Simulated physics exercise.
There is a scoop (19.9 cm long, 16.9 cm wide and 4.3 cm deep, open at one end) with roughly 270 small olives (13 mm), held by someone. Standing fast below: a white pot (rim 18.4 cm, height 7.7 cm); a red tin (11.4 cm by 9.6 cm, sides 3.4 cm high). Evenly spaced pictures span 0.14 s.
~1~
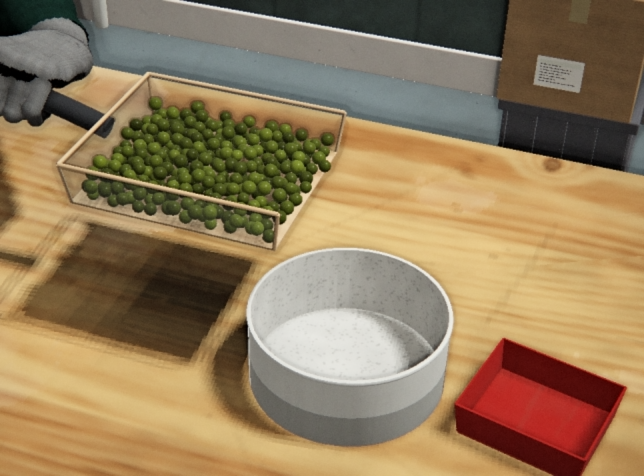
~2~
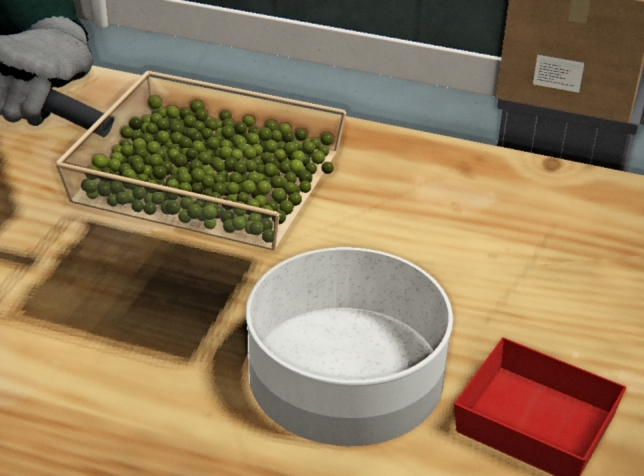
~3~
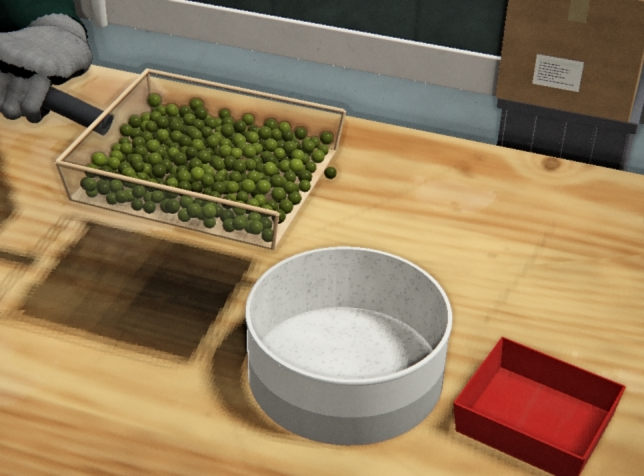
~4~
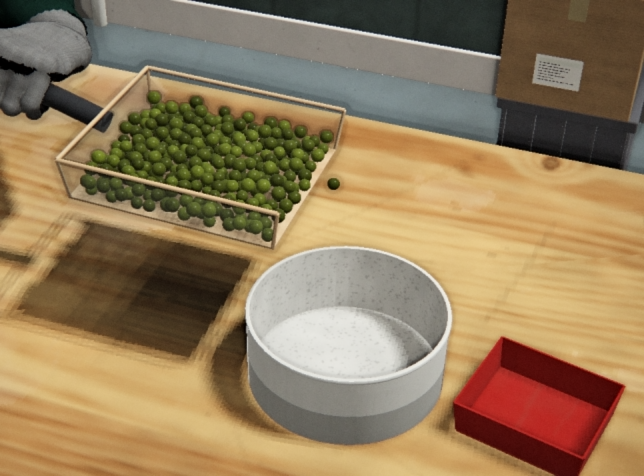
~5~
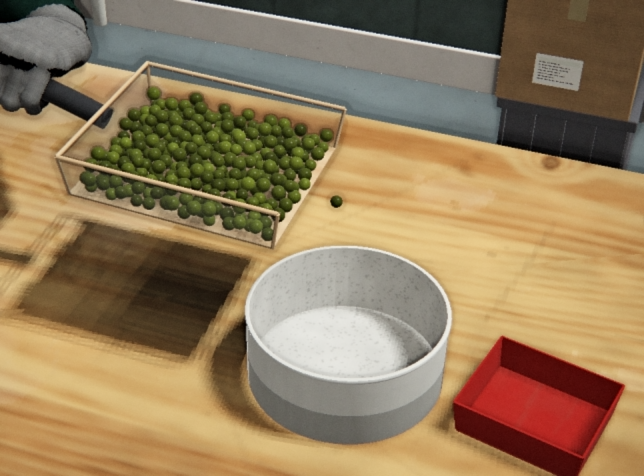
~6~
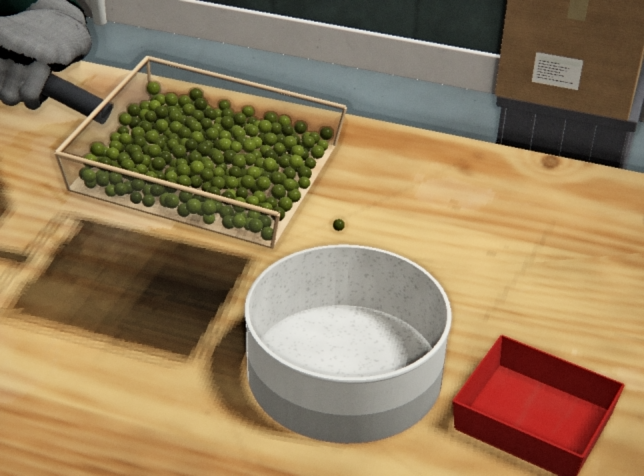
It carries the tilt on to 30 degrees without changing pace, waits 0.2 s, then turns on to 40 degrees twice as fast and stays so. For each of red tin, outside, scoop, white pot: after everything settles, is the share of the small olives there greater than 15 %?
Red tin - not greater; outside - not greater; scoop - not greater; white pot - greater.
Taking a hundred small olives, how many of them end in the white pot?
That works out to near 95 in a hundred.
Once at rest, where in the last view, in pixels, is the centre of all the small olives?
(356, 356), approximately.
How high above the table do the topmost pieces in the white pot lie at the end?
About 4.5 cm.
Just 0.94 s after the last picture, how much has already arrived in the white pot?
Roughly 45 percent has arrived by that moment.
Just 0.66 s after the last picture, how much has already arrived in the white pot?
It's close to 10 in a hundred by then.
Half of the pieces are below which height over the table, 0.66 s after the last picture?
Height estimate: Near 20 cm.
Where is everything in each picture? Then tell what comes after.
Scoop at (165, 193); tilt 0 degrees; open edge at (313, 199); middle of the load at (205, 159); white pot at (350, 310); red tin at (542, 395), in the first picture.
Scoop at (165, 192); tilt 0 degrees; open edge at (312, 199); middle of the load at (204, 159), in the second picture.
Scoop at (165, 191); tilt 1 degrees; open edge at (312, 198); middle of the load at (204, 157), in the third picture.
Scoop at (165, 190); tilt 1 degrees; open edge at (311, 197); middle of the load at (204, 156), in the fourth picture.
Scoop at (165, 189); tilt 2 degrees; open edge at (311, 196); middle of the load at (204, 153), in the fifth picture.
Scoop at (165, 187); tilt 4 degrees; open edge at (311, 195); middle of the load at (204, 150); white pot at (348, 307); red tin at (540, 392), in the sixth picture.
Then, 0.36 s after the last picture, tilt 20 degrees; scoop 100 %; middle of all pieces near (213, 133).
Then, 0.66 s after the last picture, tilt 30 degrees; scoop 75 %, white pot 10 %, in the air 10 %; middle of all pieces near (246, 165).
Then, 0.94 s after the last picture, tilt 36 degrees; outside 5 %, scoop 40 %, white pot 45 %, in the air 10 %; middle of all pieces near (304, 257).
Then, 1.20 s after the last picture, tilt 40 degrees; outside 5 %, scoop 10 %, white pot 80 %, in the air 5 %; middle of all pieces near (342, 323).
In the end, red tin 0 %, outside 5 %, scoop 0 %, white pot 95 %.
